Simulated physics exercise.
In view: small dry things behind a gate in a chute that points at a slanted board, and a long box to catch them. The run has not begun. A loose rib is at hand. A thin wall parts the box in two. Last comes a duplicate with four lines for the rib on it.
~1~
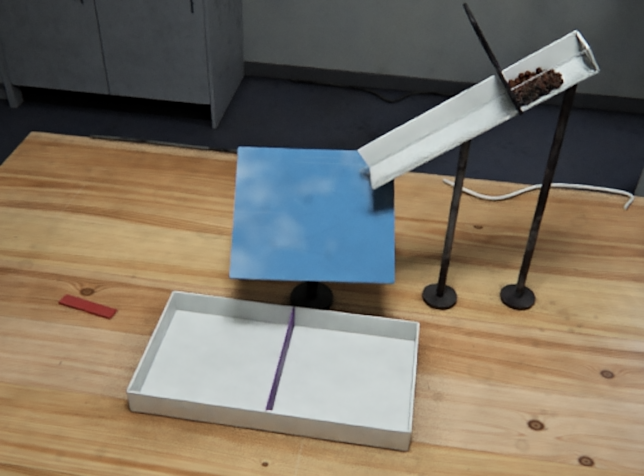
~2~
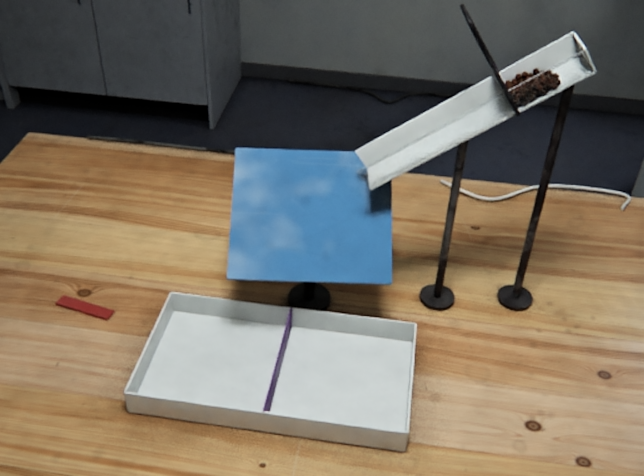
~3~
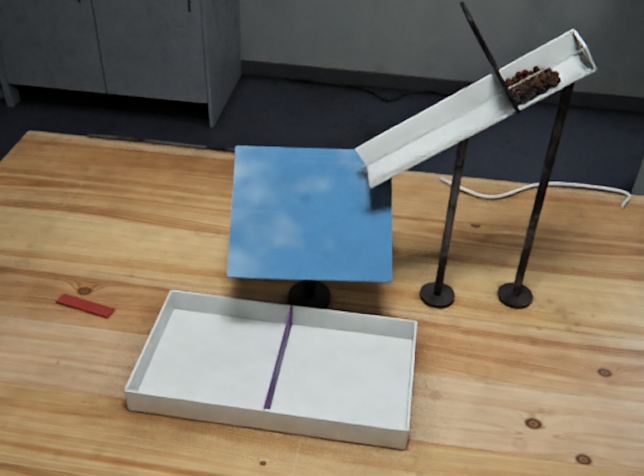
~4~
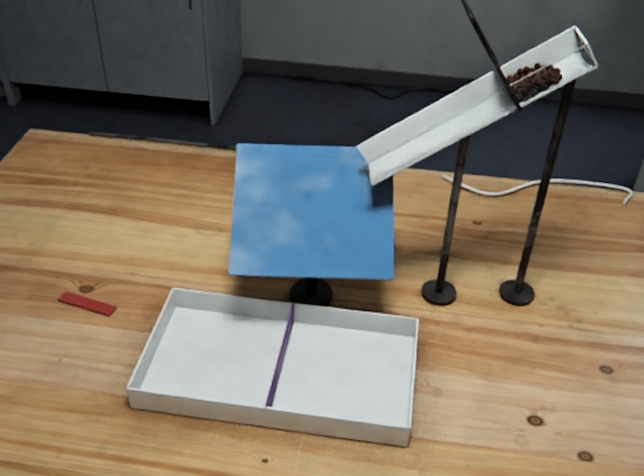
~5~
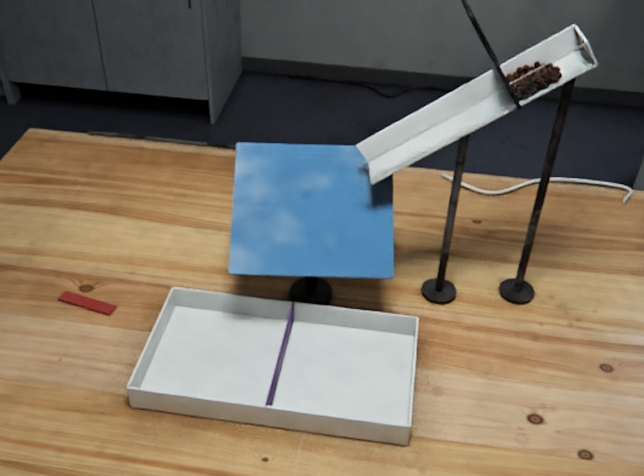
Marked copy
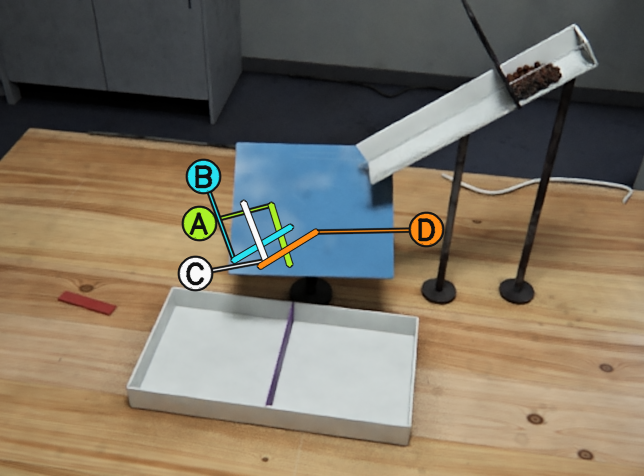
On a pale wooden table in a room with grey cabinets and dark flooring behind, the view looks down at an angle from the front. A white chute at upper right, raised on two dark stands, holds small brown berries behind a thin dark gate, beside a tilted blue board, a white box with a purple divider and a red strip at left. Nothing on the table moves; only the view shifts very slightly.
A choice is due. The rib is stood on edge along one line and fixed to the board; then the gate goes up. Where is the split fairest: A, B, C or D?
C is best.
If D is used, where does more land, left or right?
The left half.
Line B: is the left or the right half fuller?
More lands on the left.
On the marked copy, line A from (271, 205) to (289, 264); line B from (290, 227) to (234, 260); line C from (243, 203) to (265, 260); line D from (315, 232) to (260, 266).
Choosing A, of what is caught, about a tenth in the left half, almost all in the right.
Choosing B, of what is caught, the larger part in the left half, about a tenth in the right.
Choosing C, of what is caught, roughly two thirds in the left half, roughly a third in the right.
Choosing D, of what is caught, the larger part in the left half, about a tenth in the right.
